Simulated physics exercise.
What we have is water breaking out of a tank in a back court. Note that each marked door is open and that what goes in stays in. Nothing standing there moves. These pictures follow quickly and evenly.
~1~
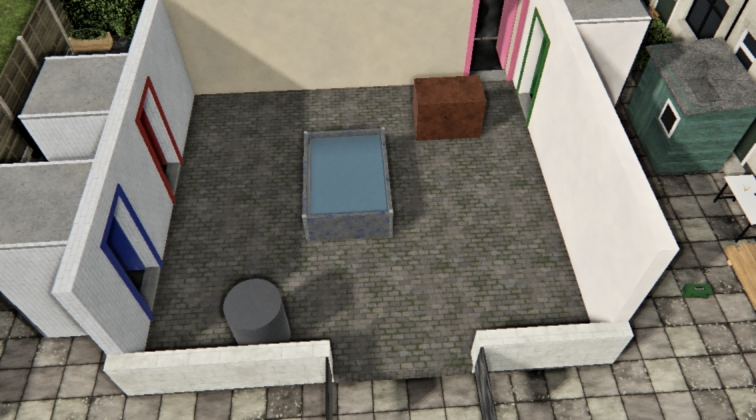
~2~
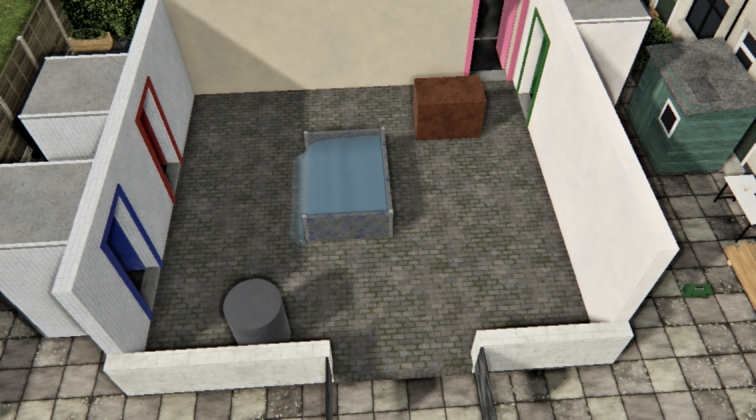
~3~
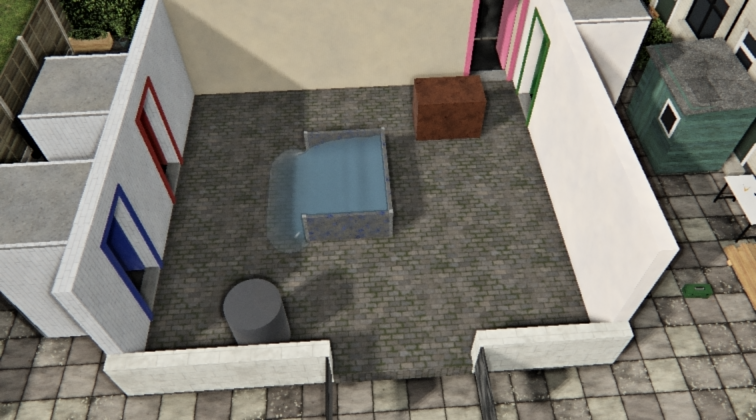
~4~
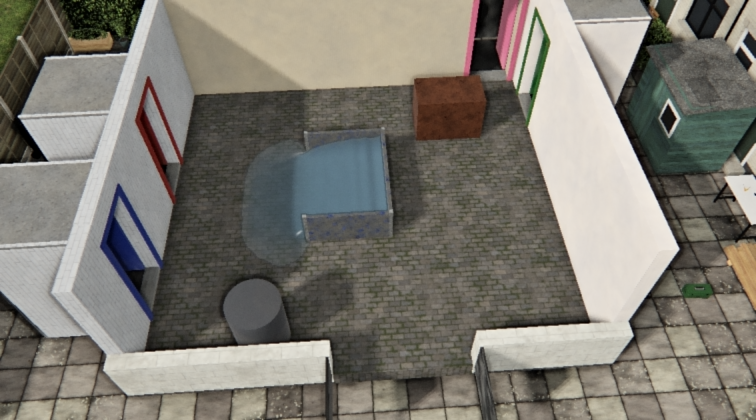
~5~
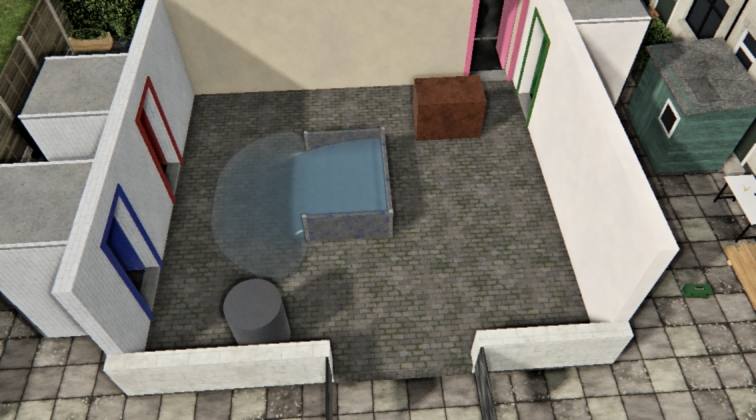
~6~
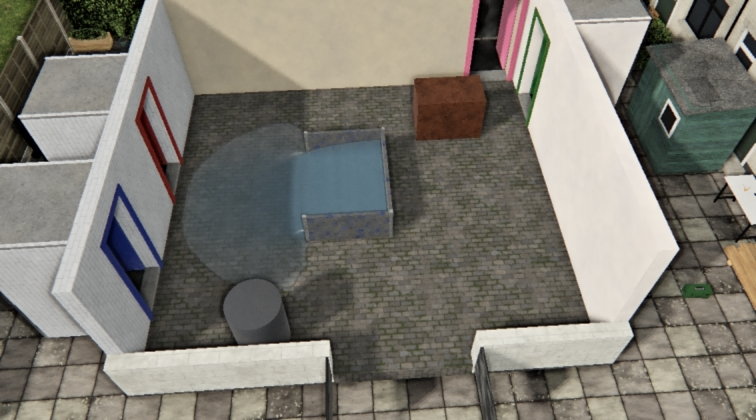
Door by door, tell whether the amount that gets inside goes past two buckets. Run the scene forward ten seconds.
One by one: The pink door sees no more than two buckets come in, the green door sees no more than two buckets come in, the red door sees more than two buckets come in, the blue door sees more than two buckets come in.
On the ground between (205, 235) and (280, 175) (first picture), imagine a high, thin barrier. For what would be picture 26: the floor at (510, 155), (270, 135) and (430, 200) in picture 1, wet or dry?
Taking the points in order, they are high and dry, inundated and high and dry.
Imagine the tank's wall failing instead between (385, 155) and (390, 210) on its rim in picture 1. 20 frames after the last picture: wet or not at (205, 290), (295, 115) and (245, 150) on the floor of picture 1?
Spot one ends up untouched by the spill, spot two untouched by the spill, spot three untouched by the spill.
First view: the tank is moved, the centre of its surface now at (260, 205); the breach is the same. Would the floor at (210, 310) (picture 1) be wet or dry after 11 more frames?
Submerged.
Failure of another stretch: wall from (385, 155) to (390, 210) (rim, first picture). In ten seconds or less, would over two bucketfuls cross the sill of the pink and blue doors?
Lab note: Pink door above the mark, blue door below the mark.
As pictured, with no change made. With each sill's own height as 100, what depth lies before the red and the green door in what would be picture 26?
About 150 and 0 %.
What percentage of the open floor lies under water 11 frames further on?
Around 30 percent.
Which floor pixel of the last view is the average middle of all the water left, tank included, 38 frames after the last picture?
Near pixel (270, 197).
A moment on, water covers 25 % of the floor; the pink door not reached, the green door not reached, the red door over two buckets in, the blue door wet at the sill, nothing in.
Next, water covers 30 % of the floor; the pink door not reached, the green door not reached, the red door far over two buckets in, the blue door under two buckets in.
Then, water covers 35 % of the floor; the pink door not reached, the green door not reached, the red door far over two buckets in, the blue door over two buckets in.
Later, water covers 60 % of the floor; the pink door wet at the sill, nothing in, the green door not reached, the red door far over two buckets in, the blue door over two buckets in.
In the end, water covers 90 % of the floor; the pink door wet at the sill, nothing in, the green door wet at the sill, nothing in, the red door far over two buckets in, the blue door over two buckets in.
